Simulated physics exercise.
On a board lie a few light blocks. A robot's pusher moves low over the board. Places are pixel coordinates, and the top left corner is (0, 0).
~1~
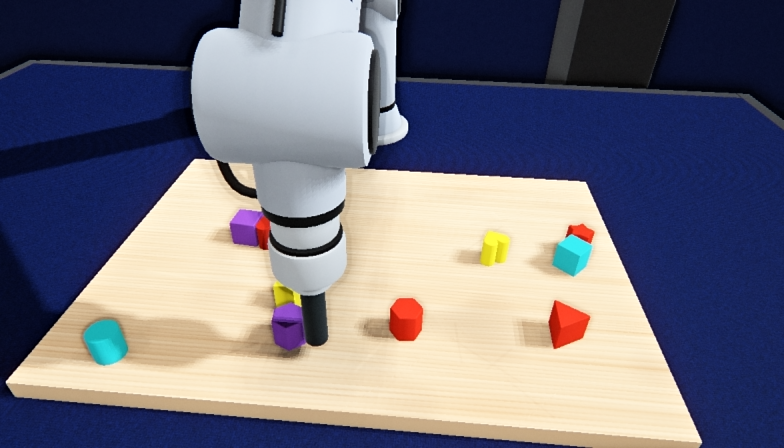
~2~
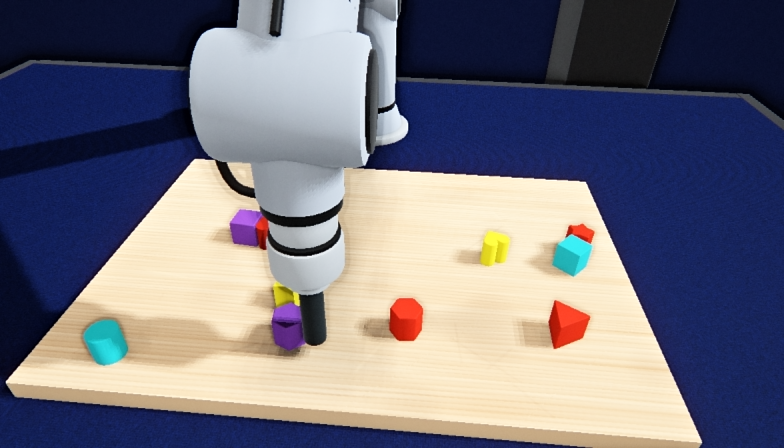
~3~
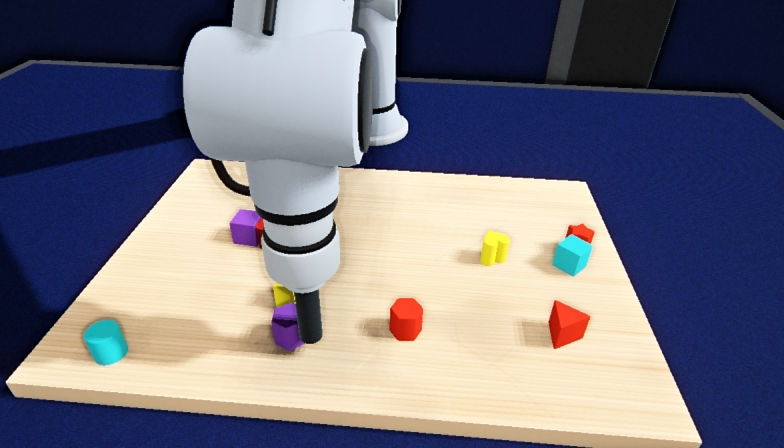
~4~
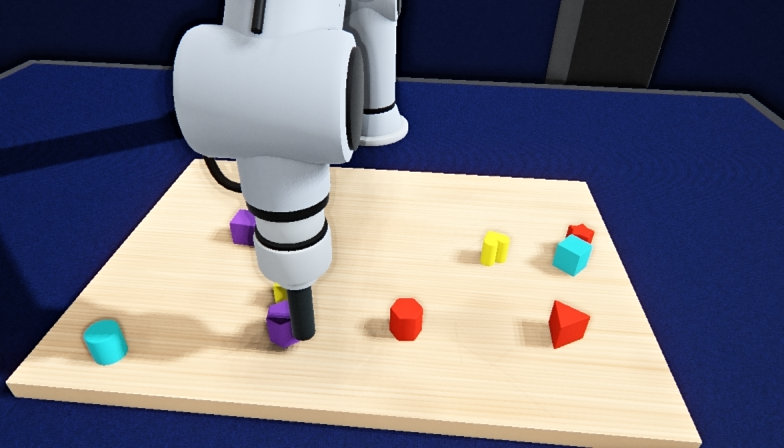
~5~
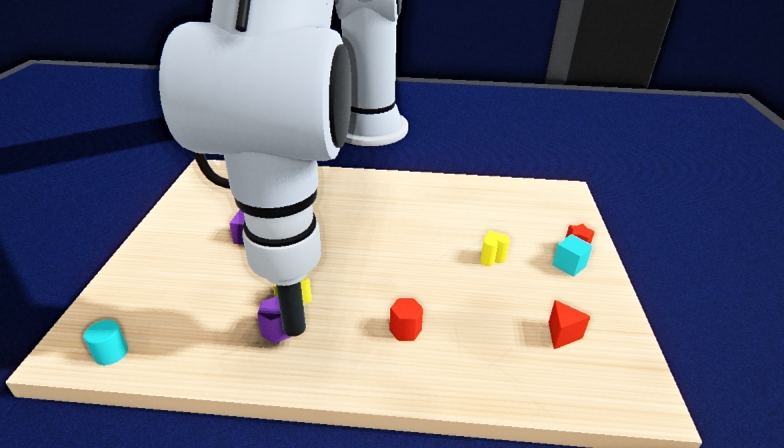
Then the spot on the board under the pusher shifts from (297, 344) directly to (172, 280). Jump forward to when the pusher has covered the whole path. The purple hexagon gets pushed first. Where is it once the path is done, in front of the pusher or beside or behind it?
Answer: Slipped away.
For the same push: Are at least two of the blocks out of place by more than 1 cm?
No, I don't think so.
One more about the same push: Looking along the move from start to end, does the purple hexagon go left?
Answer: No.
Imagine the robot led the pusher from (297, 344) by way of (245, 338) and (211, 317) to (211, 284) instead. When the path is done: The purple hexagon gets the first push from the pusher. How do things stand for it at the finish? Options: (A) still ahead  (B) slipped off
B.
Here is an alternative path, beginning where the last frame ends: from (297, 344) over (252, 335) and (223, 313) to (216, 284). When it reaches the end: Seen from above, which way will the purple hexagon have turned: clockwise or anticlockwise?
Seen from overhead, it turns clockwise.
The first path, step by step. One third of the way, pusher at (248, 305); purple hexagon at (236, 282), turned 25° clockwise.
Two thirds of the way, pusher at (205, 284); purple hexagon at (217, 261), turned 110° clockwise.
At the end, pusher at (167, 265); purple hexagon at (215, 259), turned 130° clockwise; yellow star still.
